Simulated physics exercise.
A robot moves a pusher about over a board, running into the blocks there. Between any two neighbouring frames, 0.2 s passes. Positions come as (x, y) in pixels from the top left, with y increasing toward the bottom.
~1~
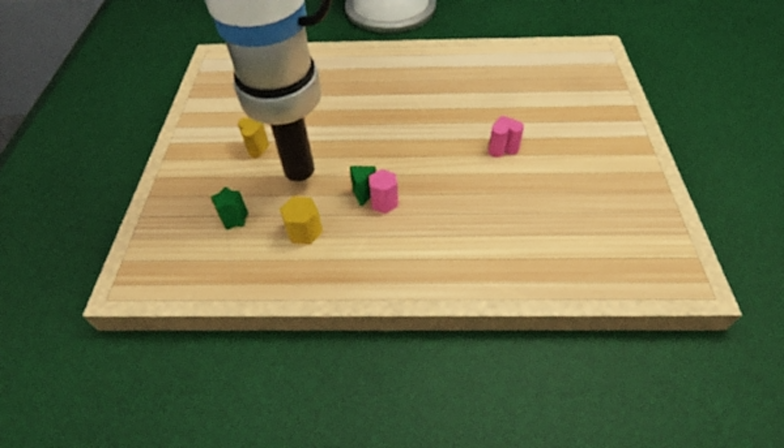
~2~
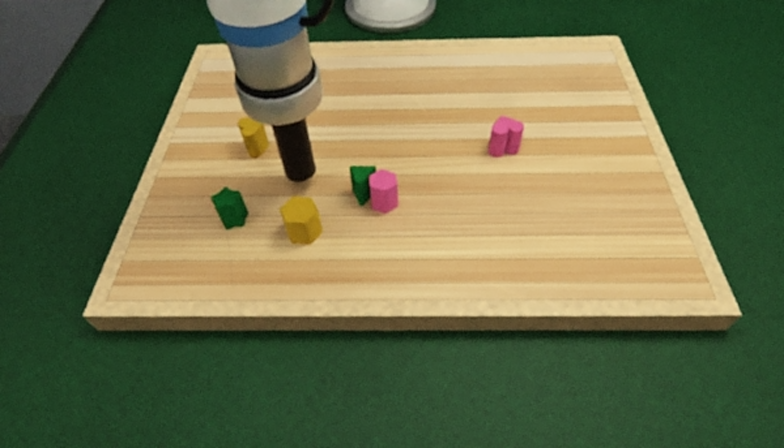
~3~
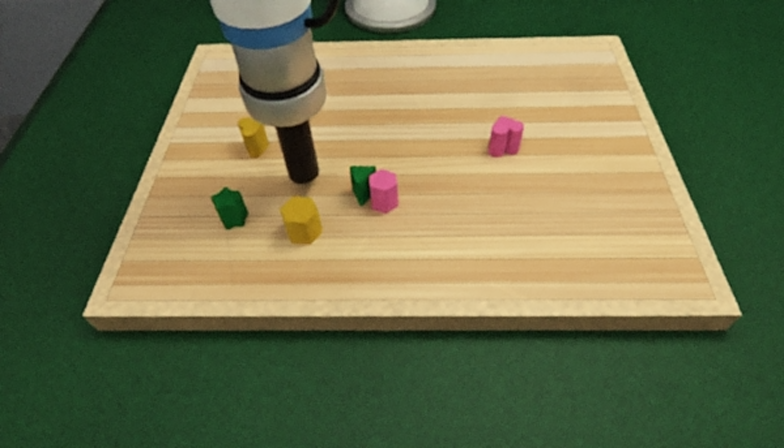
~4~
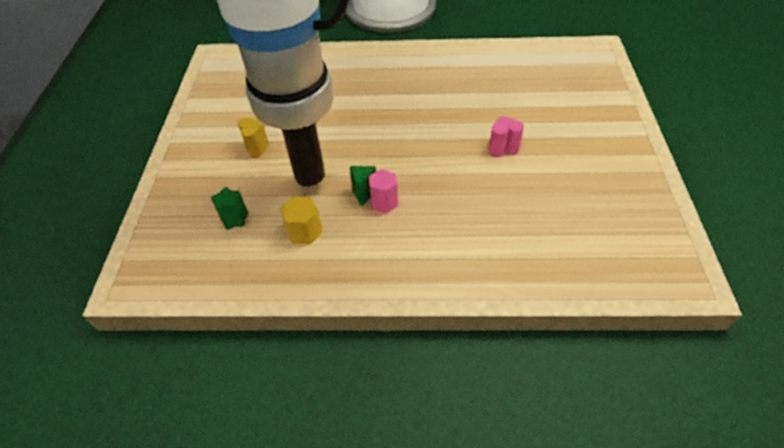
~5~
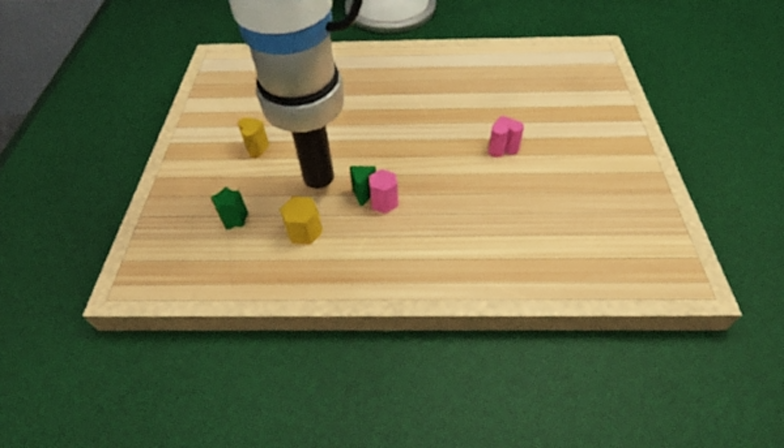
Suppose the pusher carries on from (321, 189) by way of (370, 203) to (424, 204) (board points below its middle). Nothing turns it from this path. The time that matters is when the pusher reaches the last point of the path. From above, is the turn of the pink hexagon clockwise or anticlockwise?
My answer: Clockwise.
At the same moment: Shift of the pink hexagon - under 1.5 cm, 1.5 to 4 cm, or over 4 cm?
The largest band: Over 4 cm.
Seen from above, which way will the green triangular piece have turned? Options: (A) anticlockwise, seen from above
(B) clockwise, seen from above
A
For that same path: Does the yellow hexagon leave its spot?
No, it doesn't check out.
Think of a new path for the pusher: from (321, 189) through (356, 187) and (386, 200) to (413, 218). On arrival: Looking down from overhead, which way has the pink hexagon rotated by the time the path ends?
Overhead view: Clockwise.
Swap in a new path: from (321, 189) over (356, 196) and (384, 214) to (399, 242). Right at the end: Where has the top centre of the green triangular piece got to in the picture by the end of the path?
The centre of its top will be at (392, 166).
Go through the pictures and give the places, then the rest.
The first picture shows tip of the pusher (299, 170), middles of tops, yellow hexagon (299, 209), green triangular piece (361, 172), pink hexagon (383, 179).
The second picture shows pusher (301, 171), nothing pushed.
The third picture shows pusher (304, 173), nothing pushed.
The fourth picture shows pusher (310, 175), nothing pushed.
The fifth picture shows pusher (319, 177), yellow hexagon (299, 209), green triangular piece (361, 172), pink hexagon (383, 179).
The first path, step by step. One third of the way, pusher (352, 188); green triangular piece (375, 169); pink hexagon (393, 180), turned 20° clockwise.
Two thirds of the way, pusher (388, 192); green triangular piece (395, 164), turned 45° anticlockwise; pink hexagon (418, 179), turned 60° clockwise.
At the end, pusher (424, 192); yellow hexagon unmoved; green triangular piece (400, 163), turned 70° anticlockwise; pink hexagon (455, 179), turned 60° clockwise.
